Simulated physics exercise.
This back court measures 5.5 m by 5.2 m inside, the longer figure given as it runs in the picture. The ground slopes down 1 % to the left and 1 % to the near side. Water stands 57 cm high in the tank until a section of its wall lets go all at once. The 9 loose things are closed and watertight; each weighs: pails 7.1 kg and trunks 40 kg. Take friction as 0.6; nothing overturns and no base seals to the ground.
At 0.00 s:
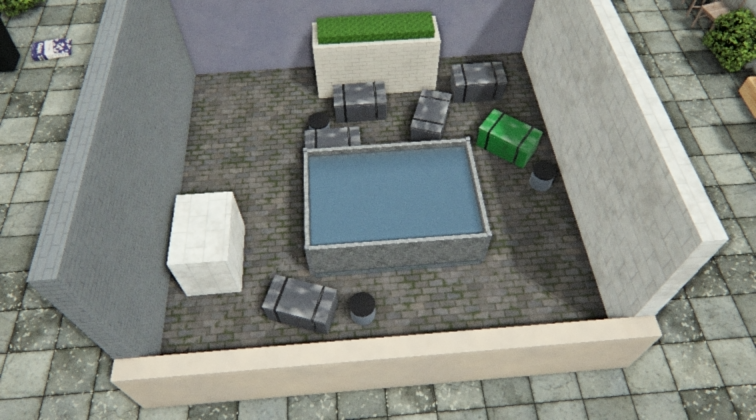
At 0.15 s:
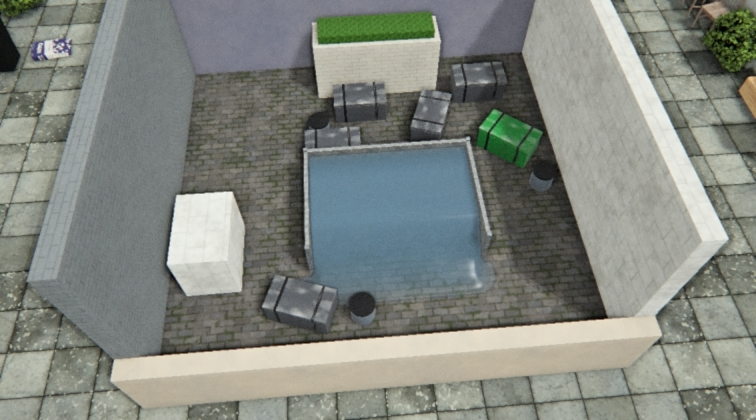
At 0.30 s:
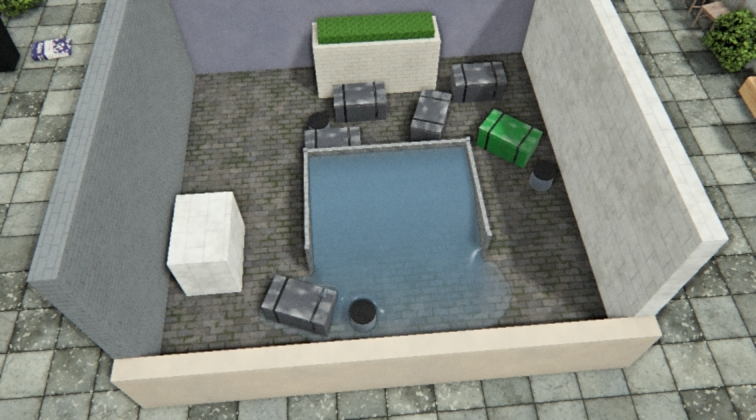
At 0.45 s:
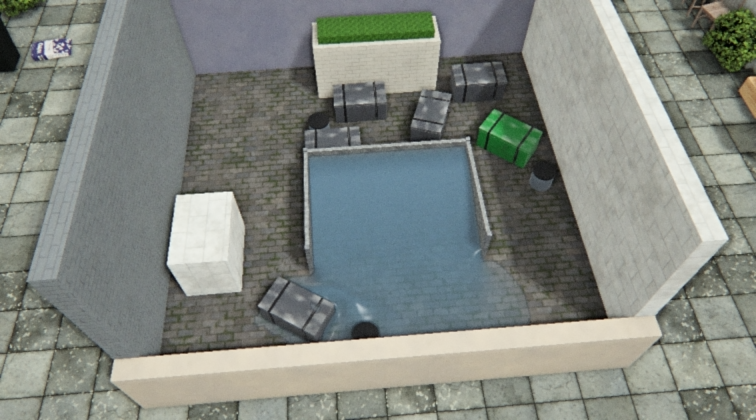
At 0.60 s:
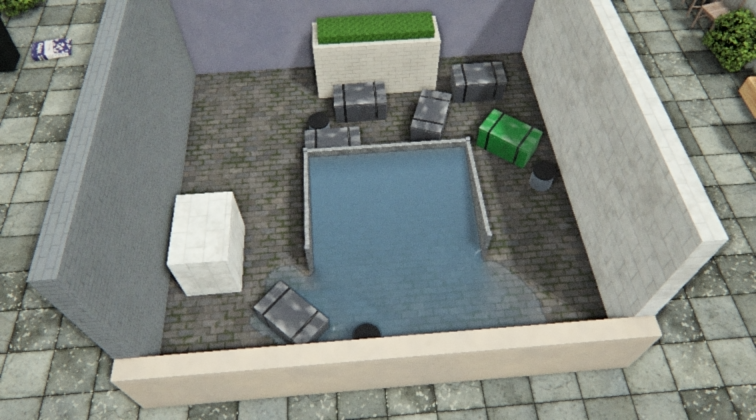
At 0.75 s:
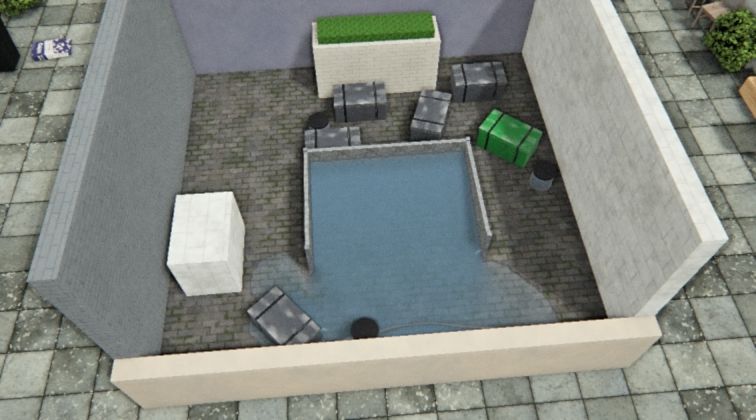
A walled, brick-paved back court is seen from high above its near wall. A raised blue pool sits in the middle, with a white block to the left, a hedge-topped planter behind, and dark grey trunks, a green trunk and pails around it. The pool's near side disappears and water spreads nearward and sideways, shifting the near pail toward the front wall and turning the near grey trunk leftward, while the camera stays still.
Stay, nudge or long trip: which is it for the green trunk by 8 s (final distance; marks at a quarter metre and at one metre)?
Green trunk moves a short way.
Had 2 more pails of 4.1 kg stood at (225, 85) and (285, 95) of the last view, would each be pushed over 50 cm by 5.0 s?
In that order: Less, under.
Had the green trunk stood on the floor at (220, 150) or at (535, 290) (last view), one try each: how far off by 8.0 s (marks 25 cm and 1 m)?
In that order: It holds its place; it travels far.
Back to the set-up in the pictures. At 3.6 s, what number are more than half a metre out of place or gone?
3 of them.
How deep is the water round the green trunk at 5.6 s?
About 11 cm.
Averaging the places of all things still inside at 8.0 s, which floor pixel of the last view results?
Near (380, 147).
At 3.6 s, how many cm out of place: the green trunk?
Roughly 30 cm by then.
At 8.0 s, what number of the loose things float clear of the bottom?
1 of them.
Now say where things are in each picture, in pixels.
The first picture shows the green trunk at (511, 130), on the bottom; 3.3 m2 under water; 0 of 9 have shifted.
The second picture shows the green trunk at (511, 130) rests on the ground; 4.4 m2 under water; 0 of 9 have shifted.
The third picture shows the green trunk at (511, 130), on the bottom; water covers 5.5 m2; 1 of 9 have shifted.
The fourth picture shows the green trunk at (511, 130), on the bottom; water covers 6.5 m2; 2 of 9 have shifted.
The fifth picture shows the green trunk at (511, 130), on the bottom; 6.9 m2 under water; 2 of 9 have shifted.
The sixth picture shows the green trunk at (511, 130), on the bottom; 7.4 m2 under water; 2 of 9 have shifted.
After 1.6 s the green trunk is near (511, 130), 0.0 m from its start, aground; 1 afloat.
After 3.6 s the green trunk is near (498, 117), 0.3 m from its start, aground; 2 afloat.
After 5.6 s the green trunk is near (498, 100), 0.6 m from its start, aground; 2 afloat.
After 8.0 s the green trunk is near (502, 98), 0.6 m from its start, aground; 1 afloat.
